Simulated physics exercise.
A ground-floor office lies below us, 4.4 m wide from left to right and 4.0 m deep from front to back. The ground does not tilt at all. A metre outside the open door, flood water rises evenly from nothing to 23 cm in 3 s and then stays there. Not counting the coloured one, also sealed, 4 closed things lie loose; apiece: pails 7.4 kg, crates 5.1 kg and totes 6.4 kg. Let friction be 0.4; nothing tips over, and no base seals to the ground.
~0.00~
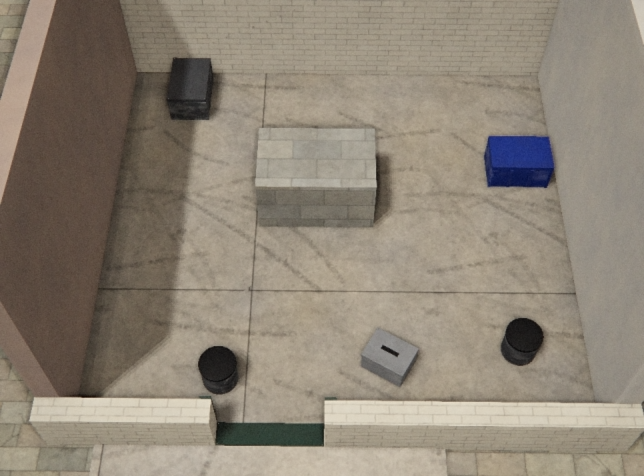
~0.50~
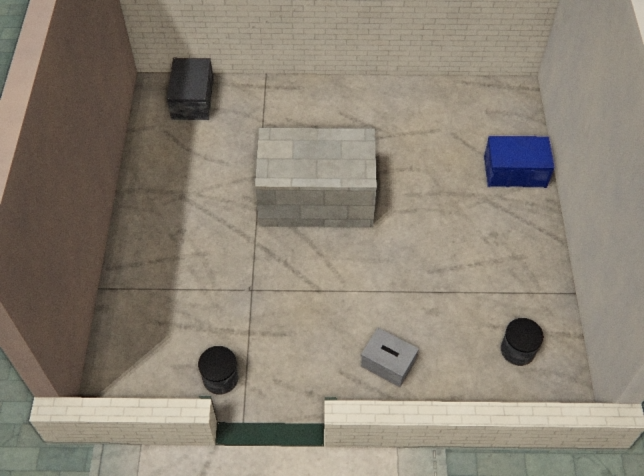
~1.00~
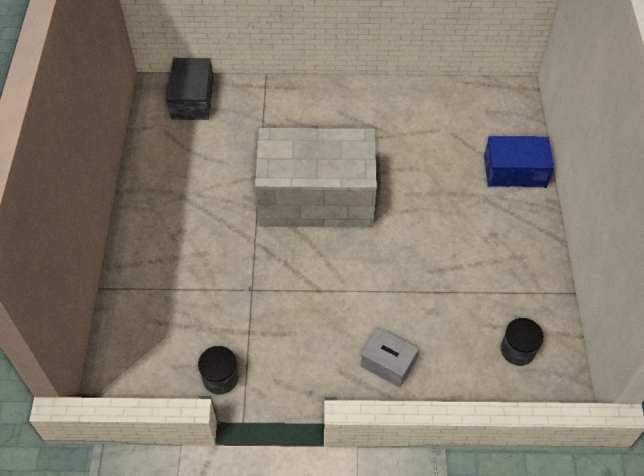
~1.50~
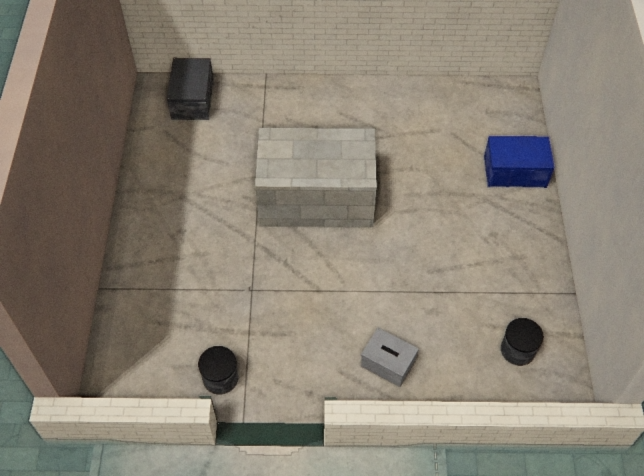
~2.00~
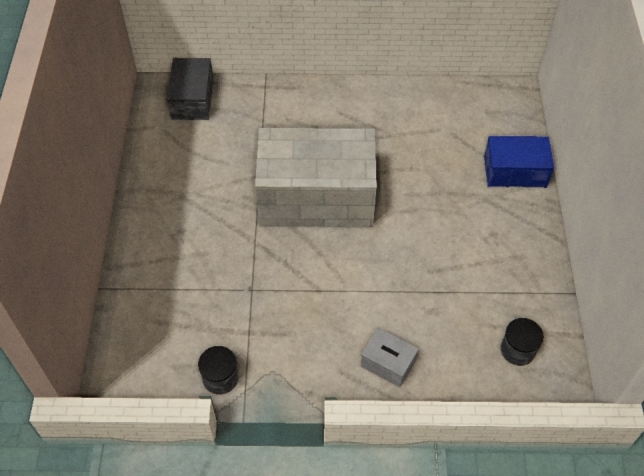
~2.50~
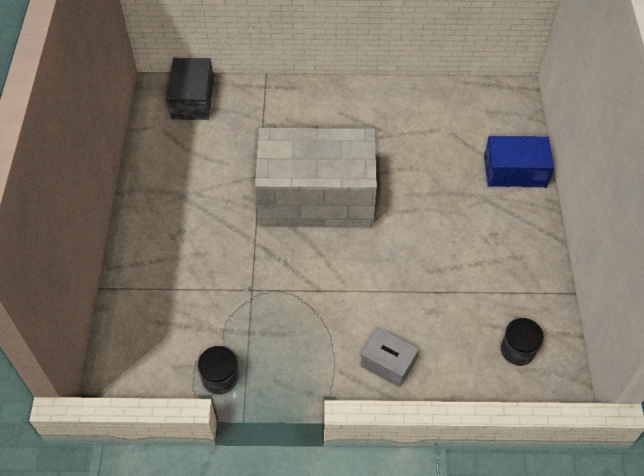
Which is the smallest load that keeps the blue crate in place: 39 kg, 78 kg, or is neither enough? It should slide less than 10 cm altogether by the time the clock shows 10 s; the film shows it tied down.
Lighter wins.
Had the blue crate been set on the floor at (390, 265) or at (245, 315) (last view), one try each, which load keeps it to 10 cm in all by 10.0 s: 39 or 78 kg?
Result, try 1: Both pass; try 2: Heavy passes, light fails.
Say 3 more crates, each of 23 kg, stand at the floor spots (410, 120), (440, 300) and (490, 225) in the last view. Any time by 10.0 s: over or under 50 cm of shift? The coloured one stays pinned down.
In that order: Under, short of it, under.
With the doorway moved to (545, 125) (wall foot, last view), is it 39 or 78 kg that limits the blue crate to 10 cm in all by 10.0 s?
Under that change the small mass suffices.
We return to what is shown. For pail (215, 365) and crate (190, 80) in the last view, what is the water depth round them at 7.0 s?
Close to 3 and 6 centimetres.
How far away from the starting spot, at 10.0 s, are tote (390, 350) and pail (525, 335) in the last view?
Net displacement, in order: 20 cm; 0 cm.
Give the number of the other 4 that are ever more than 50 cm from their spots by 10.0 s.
The number is 2.
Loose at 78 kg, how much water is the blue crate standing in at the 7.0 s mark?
Something like 5 centimetres.
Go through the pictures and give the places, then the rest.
In the first frame, the blue crate at (521, 152), on the bottom; water covers 0.0 m2; 0 of 5 have shifted.
In the second frame, the blue crate at (521, 152), on the bottom; water covers 0.0 m2; 0 of 5 have shifted.
In the third frame, the blue crate at (521, 152) rests on the ground; water covers 0.0 m2; 0 of 5 have shifted.
In the fourth frame, the blue crate at (521, 152), on the bottom; 0.0 m2 under water; 0 of 5 have shifted.
In the fifth frame, the blue crate at (521, 152) rests on the ground; 0.2 m2 under water; 0 of 5 have shifted.
In the sixth frame, the blue crate at (521, 152), on the bottom; water covers 1.0 m2; 0 of 5 have shifted.
After 3.5 s the blue crate would be 0 cm from its start with 39 kg and 0 cm from its start with 78 kg; 0 cm of water round it then.
After 4.5 s the blue crate would be 0 cm from its start with 39 kg and 0 cm from its start with 78 kg; 1 cm of water round it then.
After 7.0 s the blue crate would be 0 cm from its start with 39 kg and 0 cm from its start with 78 kg; 5 cm of water round it then.
After 10.0 s the blue crate would be 0 cm from its start with 39 kg and 0 cm from its start with 78 kg; 8 cm of water round it then.
